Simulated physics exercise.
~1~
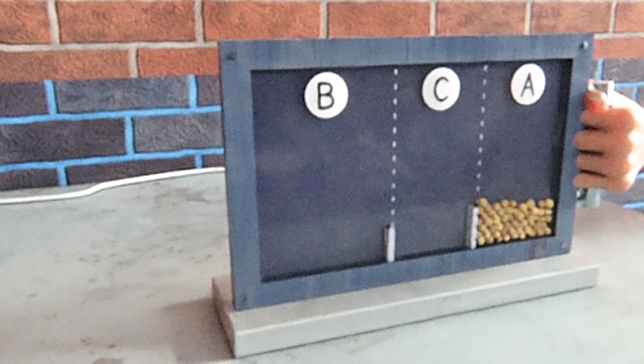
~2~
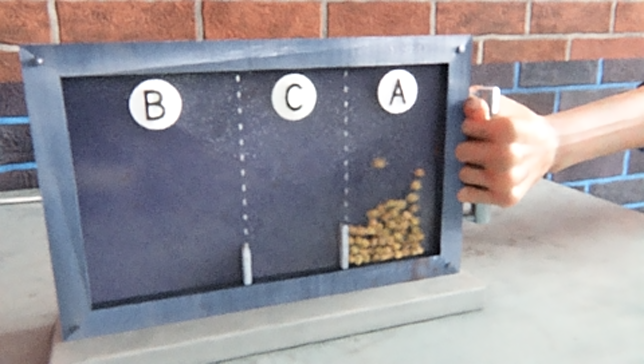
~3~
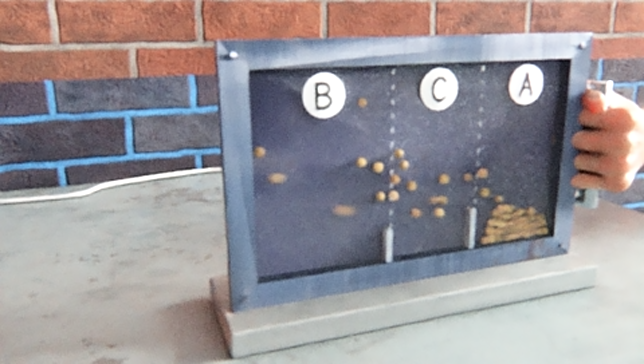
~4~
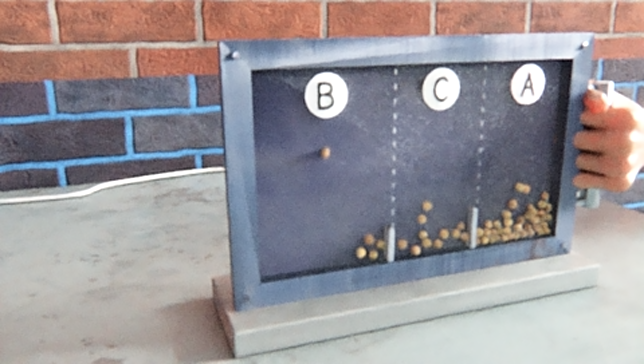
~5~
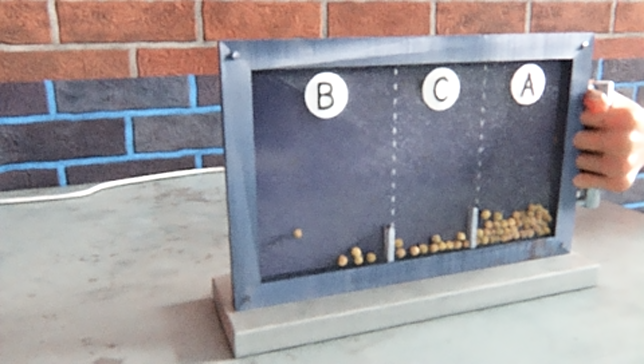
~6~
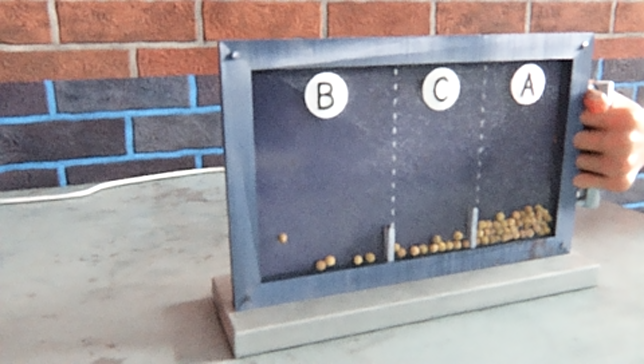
A shallow, clear-faced box with a blue frame stands upright on a pale base on a grey tabletop, seen from the front against a brick wall of red and dark bricks with blue joints. Round white labels mark strips B, C and A from left to right, and small tan beads lie at the bottom of A. A hand gripping the right side moves the box left, and the beads heap up in A. It then moves the box back right, scattering beads across C and B. The box stops where it began, and the beads settle, most in A, some in C and a few in B.
